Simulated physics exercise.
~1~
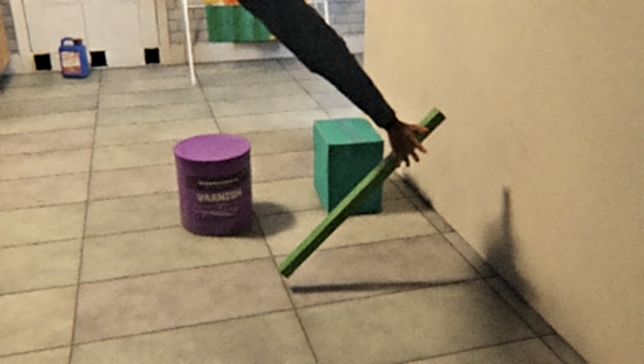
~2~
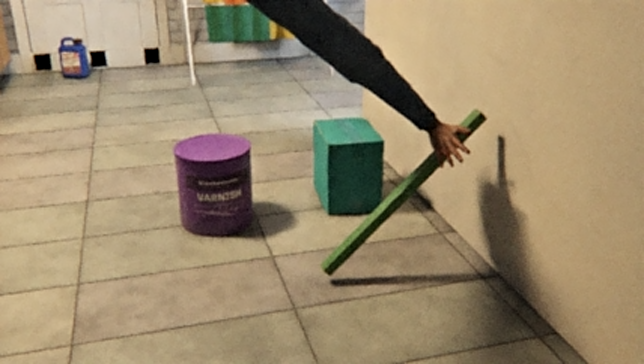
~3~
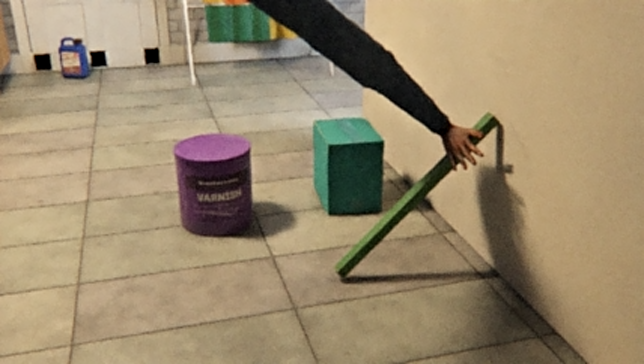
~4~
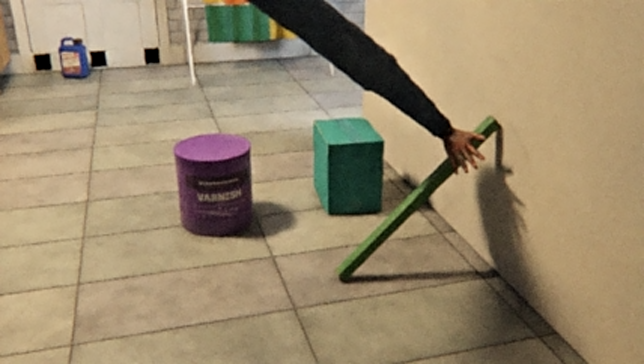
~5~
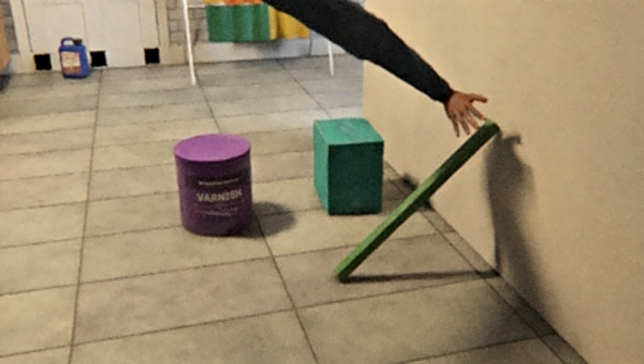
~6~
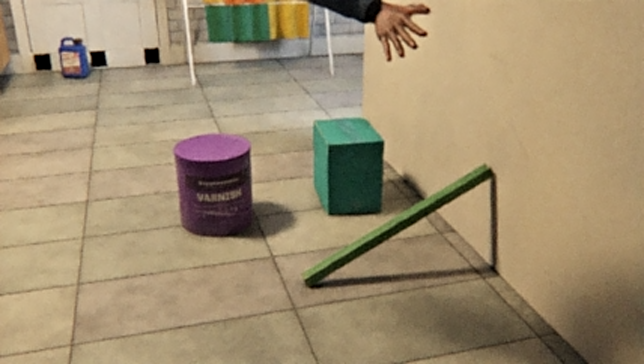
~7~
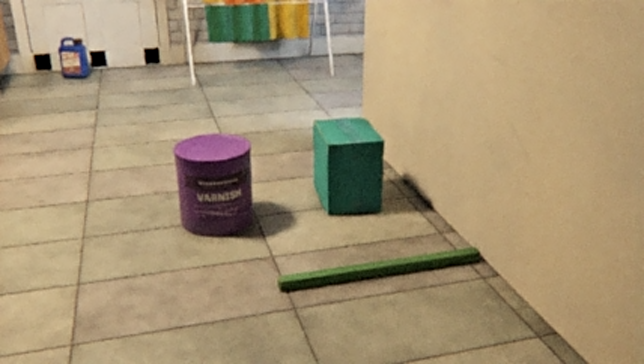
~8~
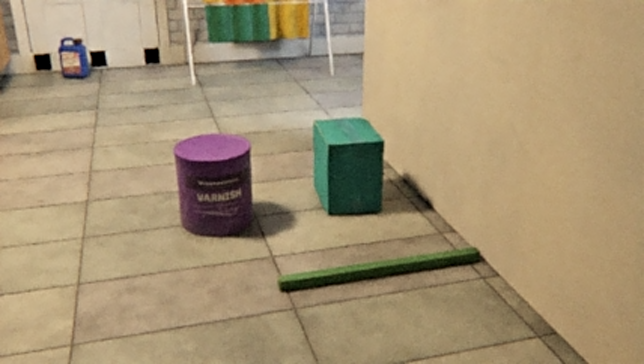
Against a bare wall, a hand leans a green pole, which slips flat after release.
